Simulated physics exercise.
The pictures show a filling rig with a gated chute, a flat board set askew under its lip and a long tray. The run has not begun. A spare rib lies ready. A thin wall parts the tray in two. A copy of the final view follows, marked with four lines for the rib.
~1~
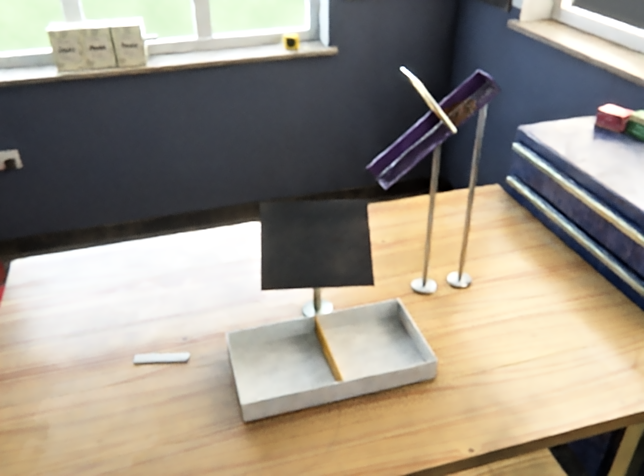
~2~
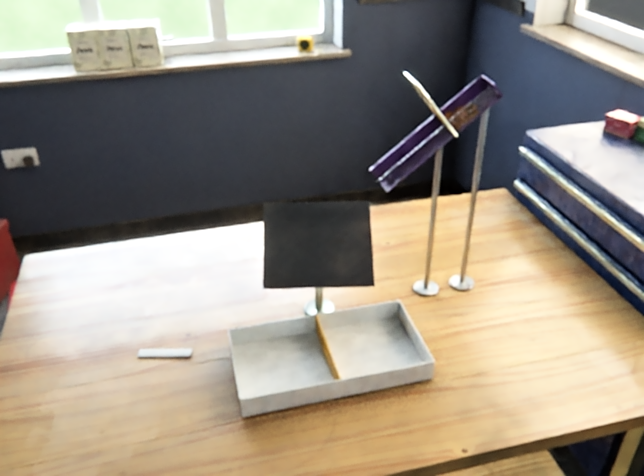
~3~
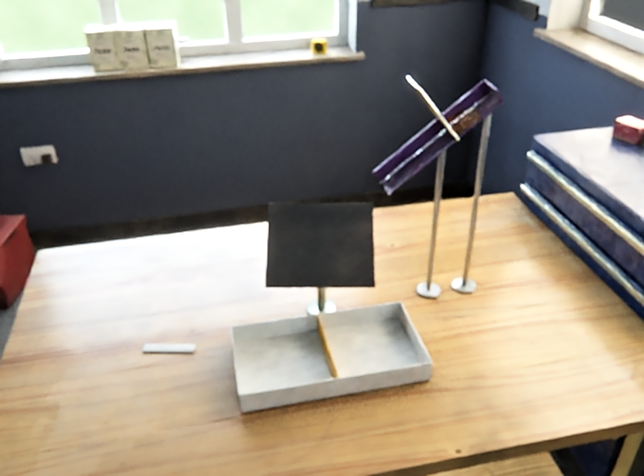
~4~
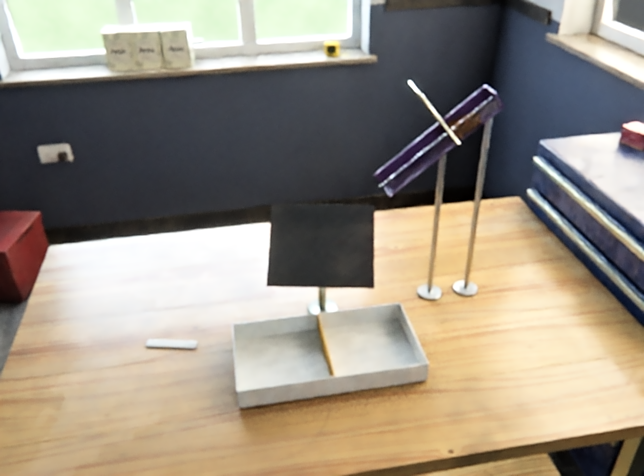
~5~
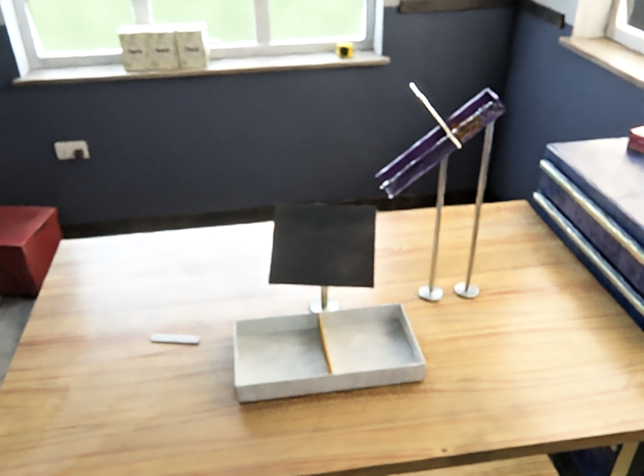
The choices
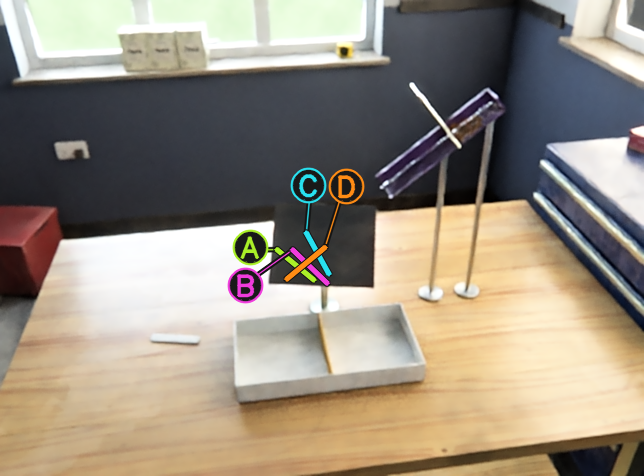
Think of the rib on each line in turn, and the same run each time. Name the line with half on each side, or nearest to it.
Use line A.
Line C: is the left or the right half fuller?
The right half.
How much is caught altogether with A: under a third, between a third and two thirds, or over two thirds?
Line A gives over two thirds.
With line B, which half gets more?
Right.
On the marked copy, line A from (276, 249) to (313, 279); line B from (292, 249) to (327, 283); line C from (306, 232) to (328, 273); line D from (325, 247) to (286, 279).
For line A, of what is caught, close to a third in the left half, close to two thirds in the right.
For line B, of what is caught, a small share in the left half, all but a few in the right.
For line C, of what is caught, a small share in the left half, the bulk in the right.
For line D, of what is caught, the bulk in the left half, a small share in the right.
